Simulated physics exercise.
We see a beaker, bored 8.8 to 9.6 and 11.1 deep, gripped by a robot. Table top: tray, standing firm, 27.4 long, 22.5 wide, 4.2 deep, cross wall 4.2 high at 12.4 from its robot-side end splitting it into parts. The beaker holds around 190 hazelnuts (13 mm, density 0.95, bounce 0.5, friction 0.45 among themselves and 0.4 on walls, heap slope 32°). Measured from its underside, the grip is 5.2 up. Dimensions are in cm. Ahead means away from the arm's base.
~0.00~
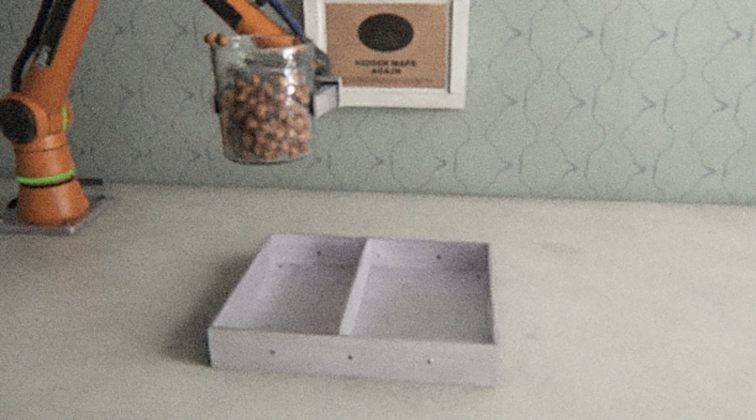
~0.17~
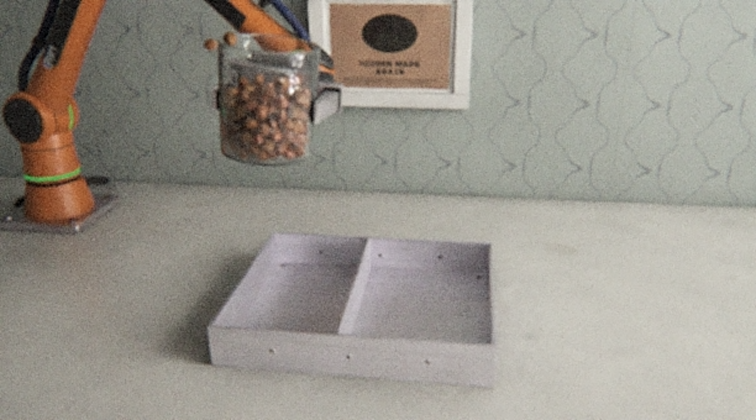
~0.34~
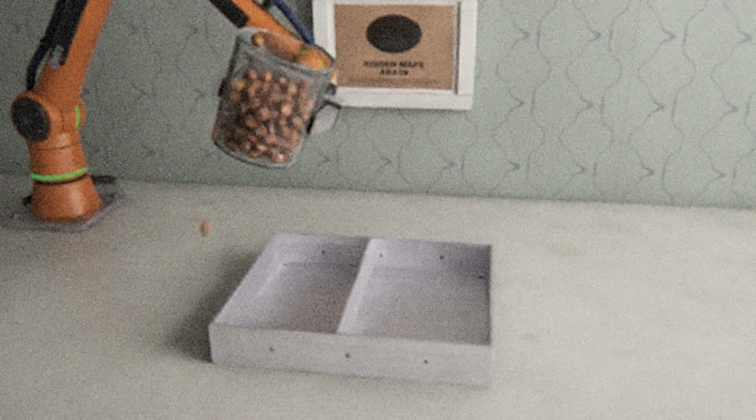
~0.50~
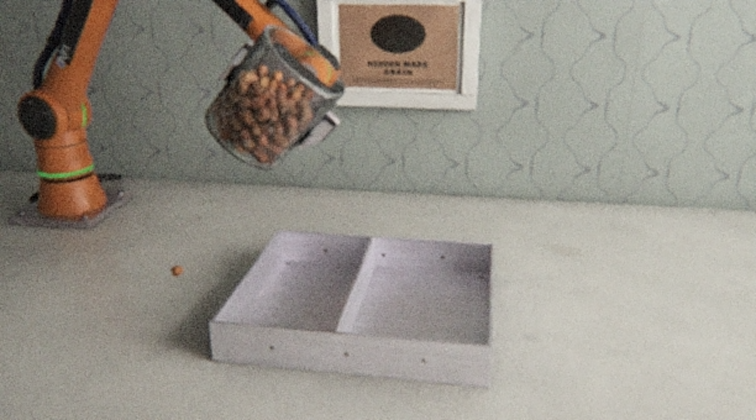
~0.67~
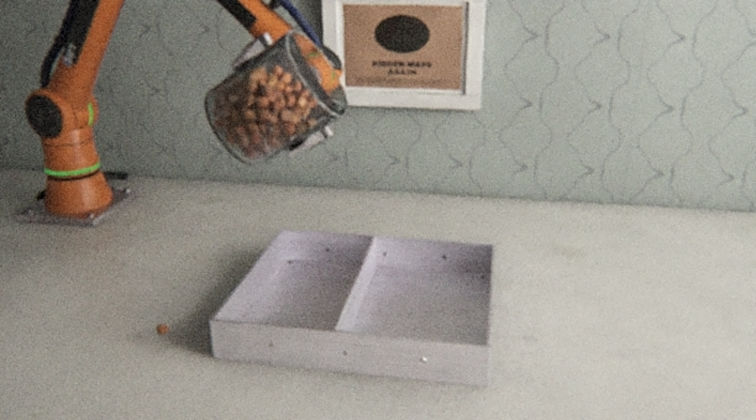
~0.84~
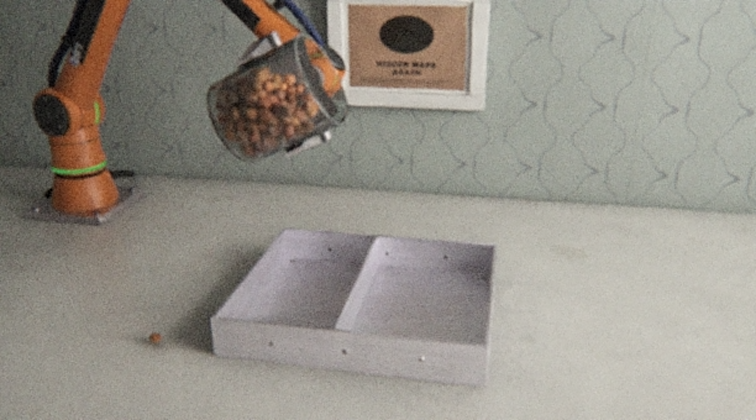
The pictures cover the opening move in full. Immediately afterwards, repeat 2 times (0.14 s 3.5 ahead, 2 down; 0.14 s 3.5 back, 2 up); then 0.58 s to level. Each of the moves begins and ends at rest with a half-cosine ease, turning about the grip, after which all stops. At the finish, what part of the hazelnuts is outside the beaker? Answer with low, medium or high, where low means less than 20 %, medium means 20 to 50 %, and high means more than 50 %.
Low.
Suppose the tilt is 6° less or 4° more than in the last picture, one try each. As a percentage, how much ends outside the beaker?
About 0 and 5 per cent.
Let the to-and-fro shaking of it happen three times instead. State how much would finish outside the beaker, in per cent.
Probably about 0 in a hundred.
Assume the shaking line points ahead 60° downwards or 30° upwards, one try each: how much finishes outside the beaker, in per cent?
Estimates, in order: 0 % then 15 %.
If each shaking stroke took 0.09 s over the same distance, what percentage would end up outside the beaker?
Then about 10 per cent.
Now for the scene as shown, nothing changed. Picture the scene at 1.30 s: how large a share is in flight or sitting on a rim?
Logged share: Close to 0 per cent.
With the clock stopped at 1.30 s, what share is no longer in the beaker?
Share gone by then: Close to 0 %.
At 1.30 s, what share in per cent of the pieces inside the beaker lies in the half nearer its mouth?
Near 30 %.
After 1.30 s, tilted 63° forward, highest piece 24 above the table; 187 in the beaker, 2 in the far-side part, 1 on the table or floor.
After 1.75 s, tilted 21° forward, highest piece 28 above the table; 187 in the beaker, 2 in the far-side part, 1 on the table or floor.
After 2.18 s, level, highest piece 29 above the table; 187 in the beaker, 2 in the far-side part, 1 on the table or floor.
After 3.23 s, level, highest piece 29 above the table; 187 in the beaker, 2 in the far-side part, 1 on the table or floor.
At rest, 187 in the beaker, 2 in the far-side part, 1 on the table or floor. That is 2 % outside the beaker.
